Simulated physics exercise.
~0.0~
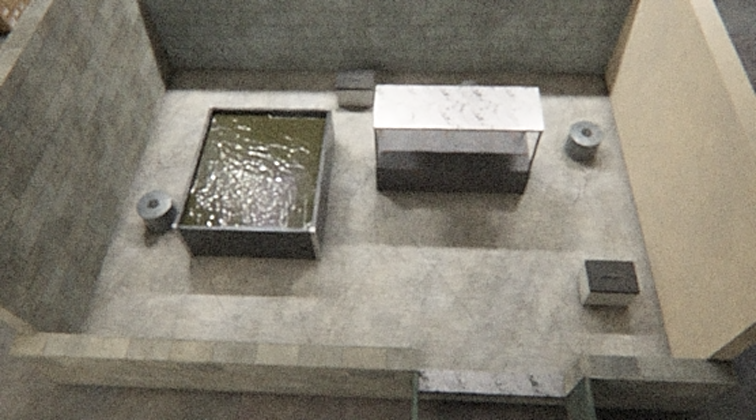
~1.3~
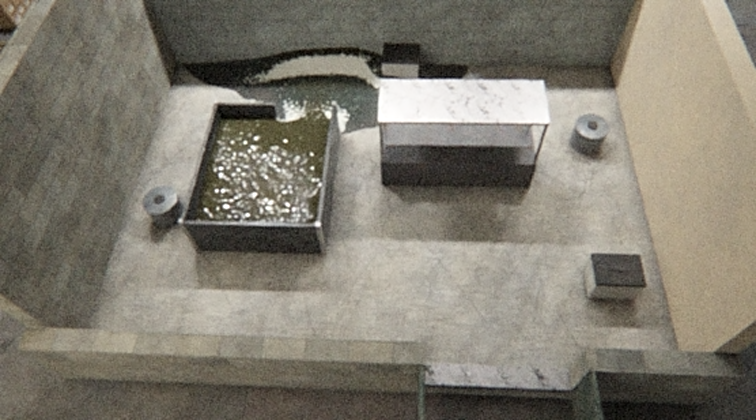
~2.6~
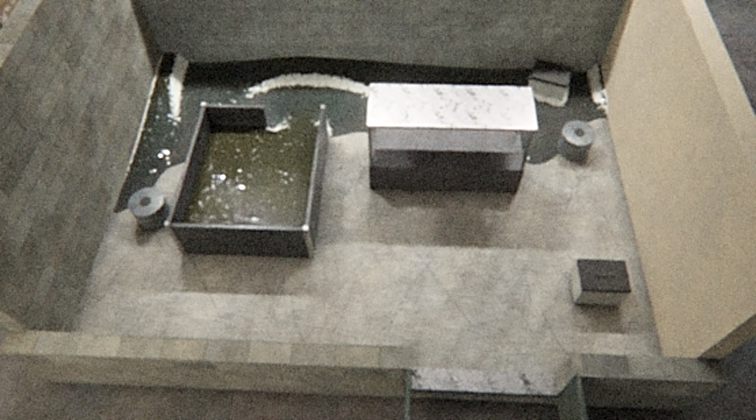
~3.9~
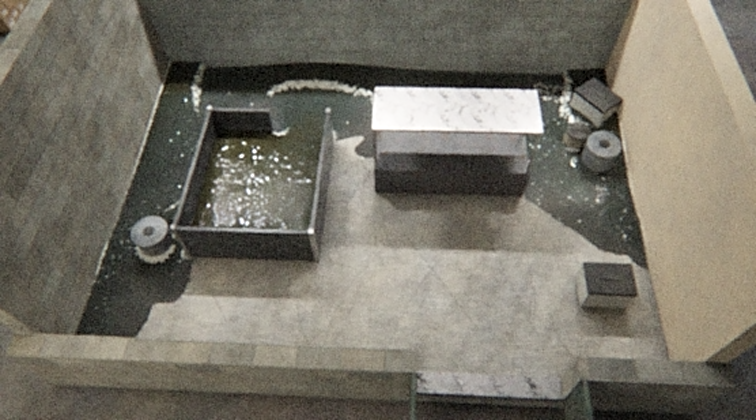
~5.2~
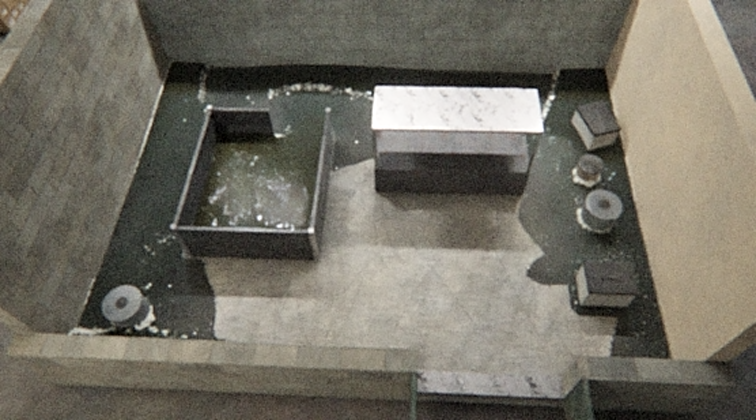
Dark water burst from the back of a square tank in a walled room, spreading along the far wall and down both sides. It pushed boxes and round grey pails along, leaving most of them shifted toward the near side, with the middle floor still bare.
